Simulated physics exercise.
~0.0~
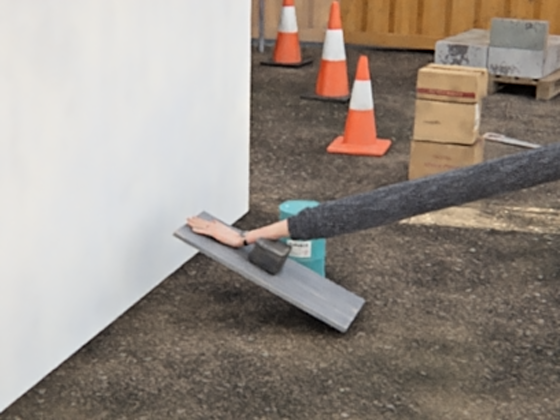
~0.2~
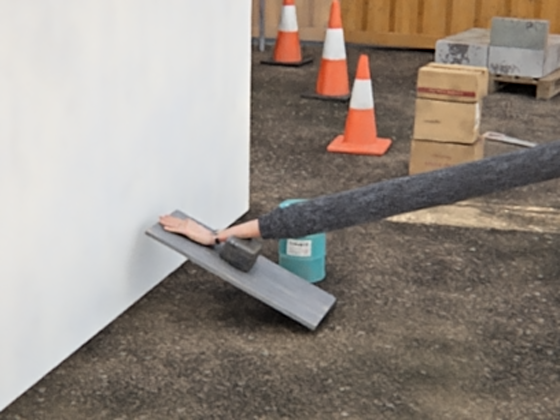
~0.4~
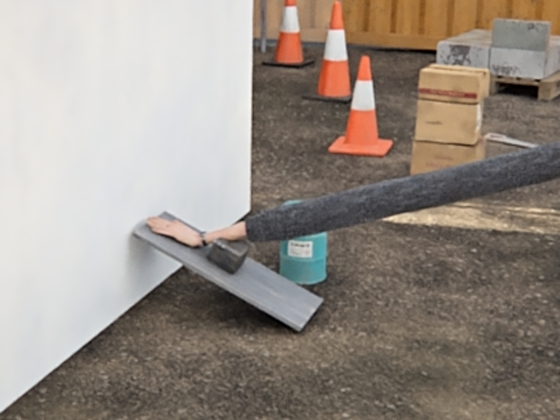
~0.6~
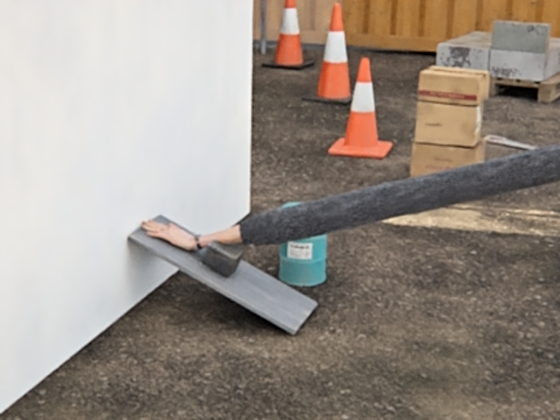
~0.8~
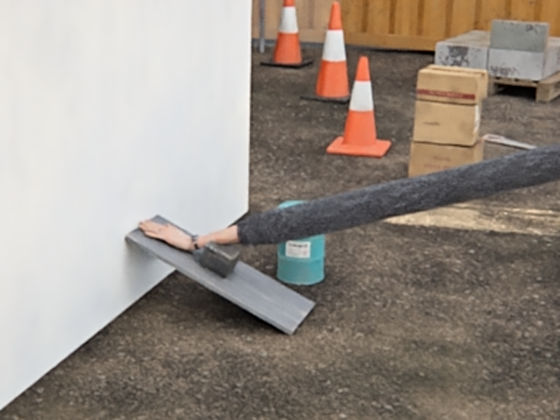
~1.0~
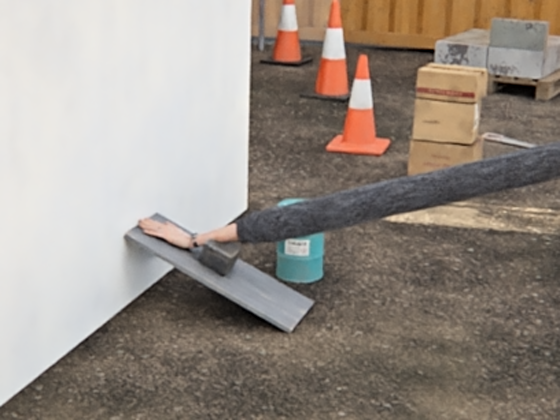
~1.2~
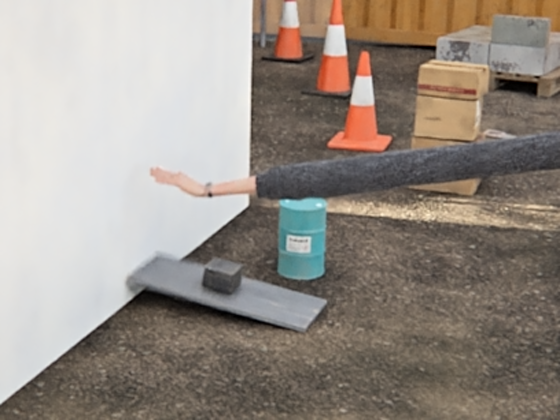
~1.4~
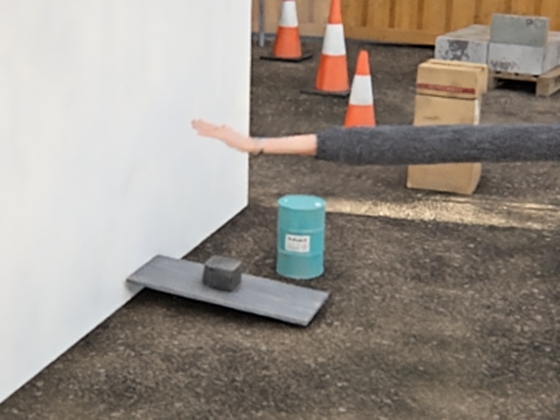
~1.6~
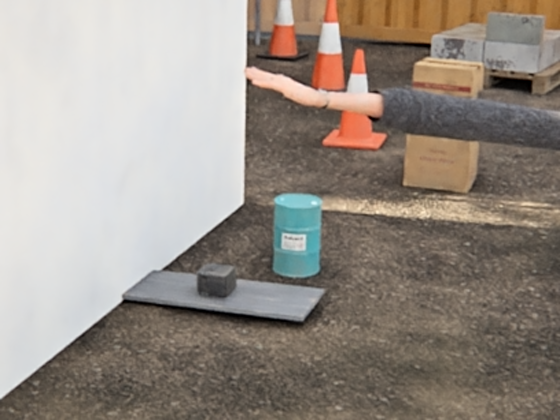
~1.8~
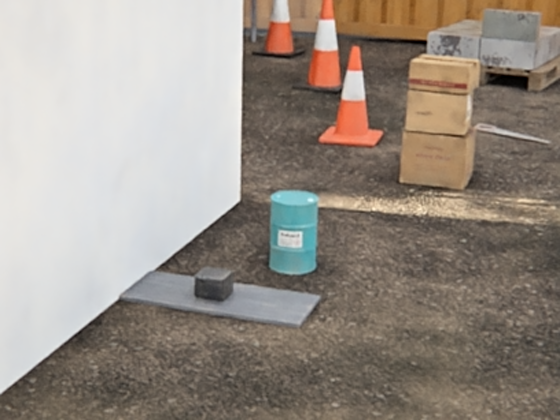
A hand slid a tilted grey board with a small dark block on it leftward up to a white wall, then let go and drew away. The board slipped down and ended lying flat on the ground, the block still on top, beside a turquoise canister.
